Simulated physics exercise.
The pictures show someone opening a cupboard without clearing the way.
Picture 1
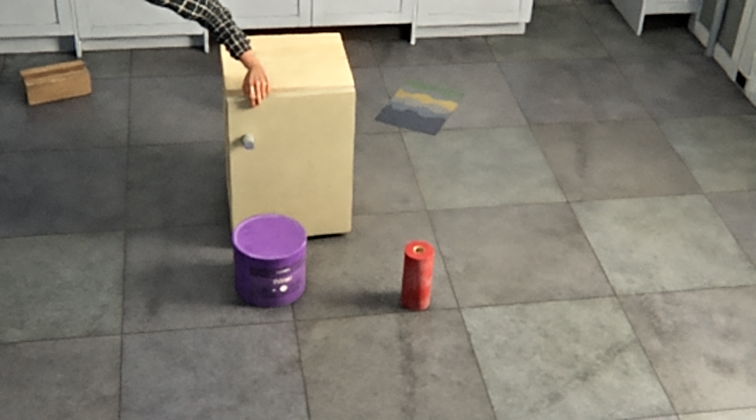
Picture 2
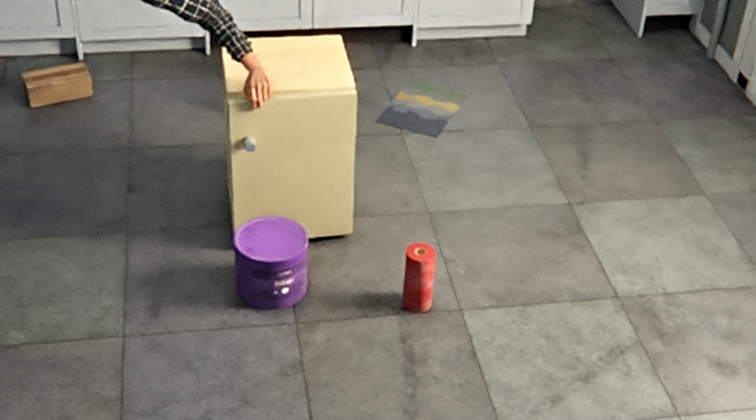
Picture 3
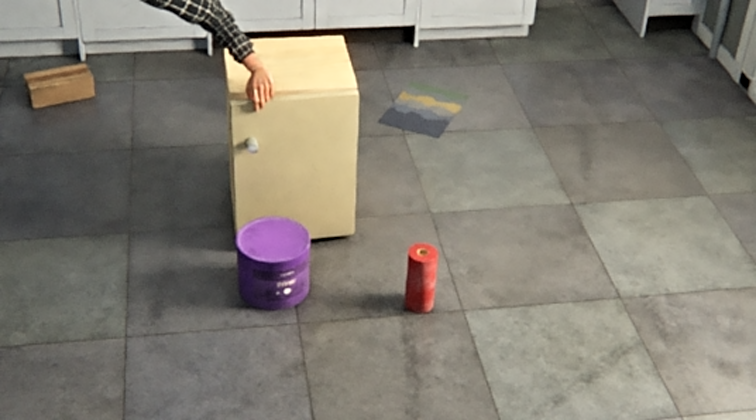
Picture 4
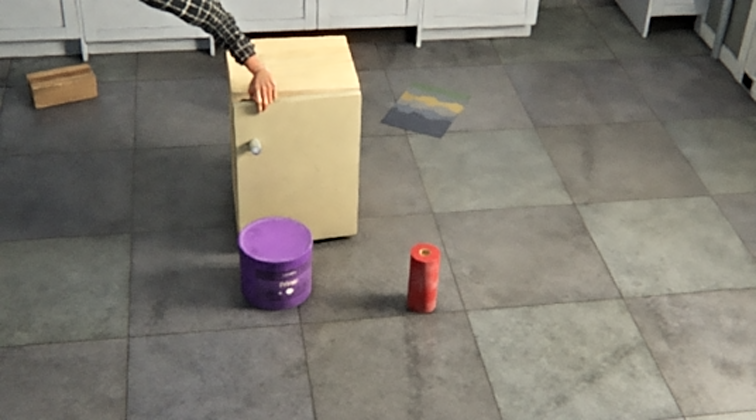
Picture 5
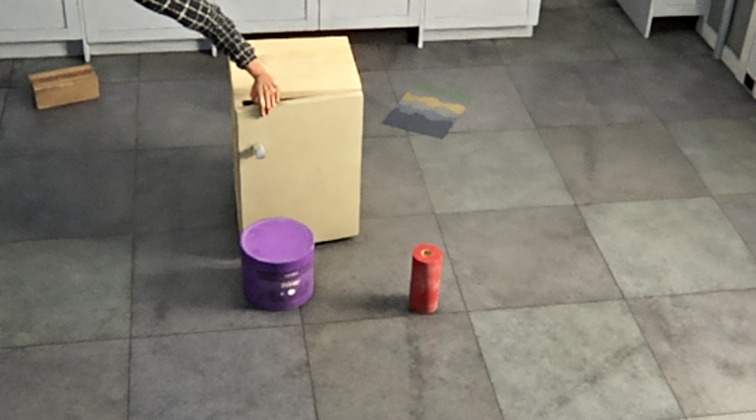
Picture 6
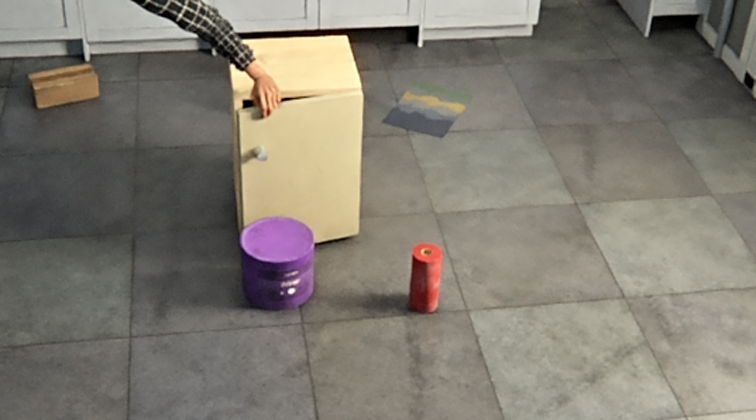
On a grey tiled floor, a hand slowly pulls a cream cupboard's door slightly open behind a purple pail, beside a red roll.
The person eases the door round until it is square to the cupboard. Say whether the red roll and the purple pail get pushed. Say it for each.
Outcome: The red roll escapes contact, the purple pail gets knocked.
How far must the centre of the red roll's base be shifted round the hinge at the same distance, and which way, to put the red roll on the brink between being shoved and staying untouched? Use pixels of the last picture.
About 36 pixels left.
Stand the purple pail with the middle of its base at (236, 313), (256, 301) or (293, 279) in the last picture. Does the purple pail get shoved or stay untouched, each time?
In turn it is left alone; is pushed along; is moved.
Then, 0.74 s on from there, door 39° open; red roll at rest near (425, 279); purple pail displaced a little near (300, 285).
Then, 1.36 s on from there, door 61° open; red roll at rest near (425, 279); purple pail displaced about its own width near (338, 305).
In the end, the red roll stays untouched, near (425, 279); the purple pail gets shoved, near (363, 319).
